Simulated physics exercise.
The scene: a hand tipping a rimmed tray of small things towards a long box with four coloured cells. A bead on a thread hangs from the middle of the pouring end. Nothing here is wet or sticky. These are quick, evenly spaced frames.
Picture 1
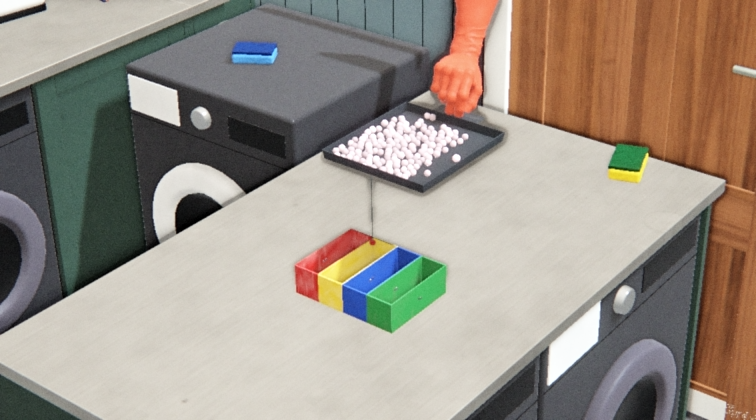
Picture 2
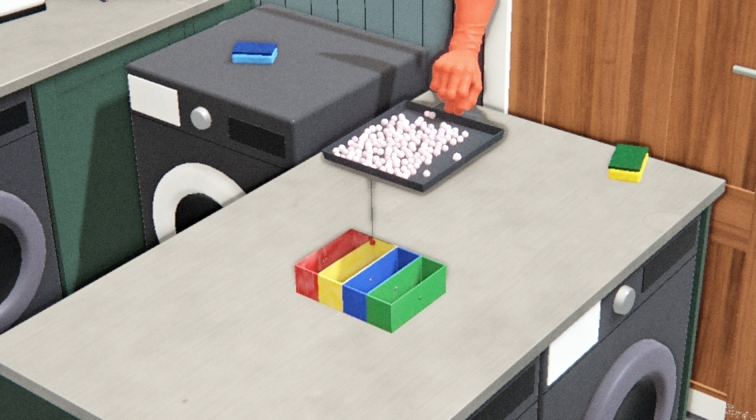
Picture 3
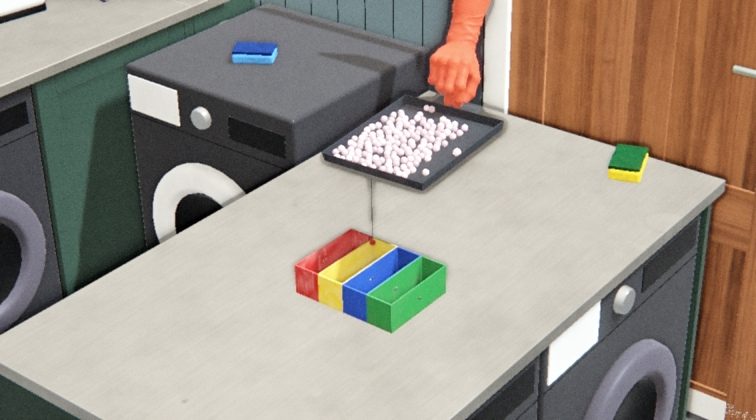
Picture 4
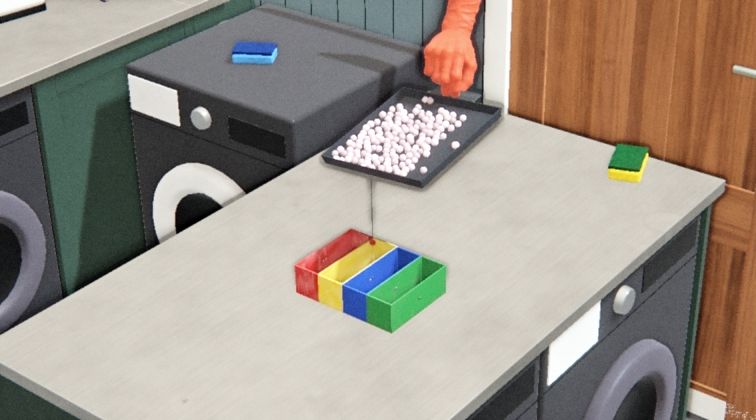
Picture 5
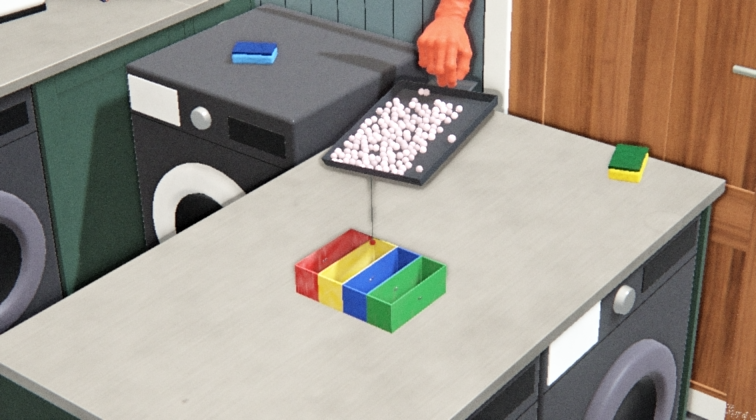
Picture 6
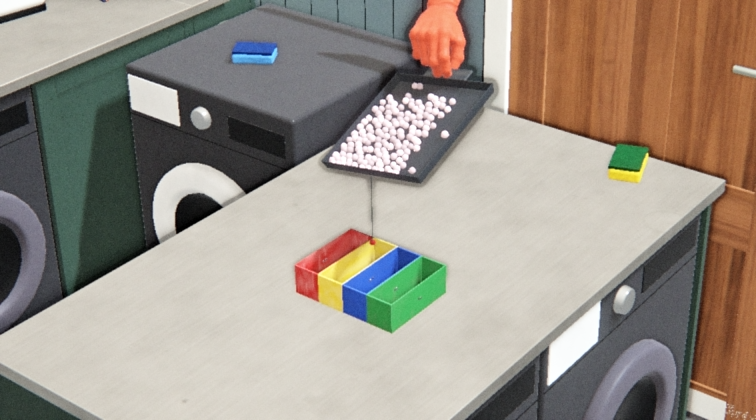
In the video, an orange-gloved hand holds a dark tray of small pale balls above a box with red, yellow, blue and green cells, then gradually tilts it towards its front left corner as the balls begin shifting.
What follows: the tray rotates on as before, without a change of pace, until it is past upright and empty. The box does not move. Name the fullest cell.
The red cell gets the most.
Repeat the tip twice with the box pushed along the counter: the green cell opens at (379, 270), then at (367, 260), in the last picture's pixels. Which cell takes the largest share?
First the red cell, then the yellow one.
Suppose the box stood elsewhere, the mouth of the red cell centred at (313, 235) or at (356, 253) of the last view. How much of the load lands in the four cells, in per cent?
In turn 90 and 10 in a hundred.
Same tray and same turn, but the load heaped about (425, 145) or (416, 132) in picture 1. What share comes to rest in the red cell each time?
First some 20, then 20 per cent.
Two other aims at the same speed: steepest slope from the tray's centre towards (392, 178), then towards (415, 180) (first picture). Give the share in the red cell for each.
In turn 0 and 0 in a hundred.
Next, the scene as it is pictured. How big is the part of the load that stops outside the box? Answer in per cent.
It comes to 70 per cent or so.
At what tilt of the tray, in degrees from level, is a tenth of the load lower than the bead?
Around 85° of tilt.
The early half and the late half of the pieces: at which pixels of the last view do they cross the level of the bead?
The first part at (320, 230); the rest at (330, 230).
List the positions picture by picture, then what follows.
Corners of the pouring end (325, 150) and (423, 184), level; middle of the load (398, 147), sugar pearls; bead on its thread (373, 242); red cell (307, 281); yellow cell (331, 291); blue cell (355, 301); green cell (379, 311), in the first picture.
Corners of the pouring end (324, 150) and (423, 183), level; middle of the load (398, 146), in the second picture.
Corners of the pouring end (324, 152) and (422, 182), tipped barely, lowest at the left corner; middle of the load (397, 143), in the third picture.
Corners of the pouring end (323, 155) and (421, 180), tipped a little, lowest at the left corner; middle of the load (396, 140), in the fourth picture.
Corners of the pouring end (323, 157) and (419, 178), tipped clearly, lowest at the left corner; middle of the load (393, 137), about a tenth on the move, in the fifth picture.
Corners of the pouring end (323, 160) and (417, 176), tipped clearly, lowest at the left corner; middle of the load (387, 137), almost all on the move; red cell (307, 281); yellow cell (331, 291); blue cell (355, 301); green cell (379, 311), in the sixth picture.
Just after the last frame, tray tipped steeply; almost all on the tray; about a tenth falling or outside the box.
A moment on, tray tipped past a quarter turn; just a few on the tray; roughly a quarter in the red cell; just a few in the yellow cell; the larger part falling or outside the box.
Further on, tray tipped past a quarter turn; roughly a quarter in the red cell; just a few in the yellow cell; roughly two thirds falling or outside the box.
When it is over, tray tipped past a quarter turn; roughly a quarter in the red cell; just a few in the yellow cell; not one in the green cell; not one in the blue cell; roughly two thirds outside the box.
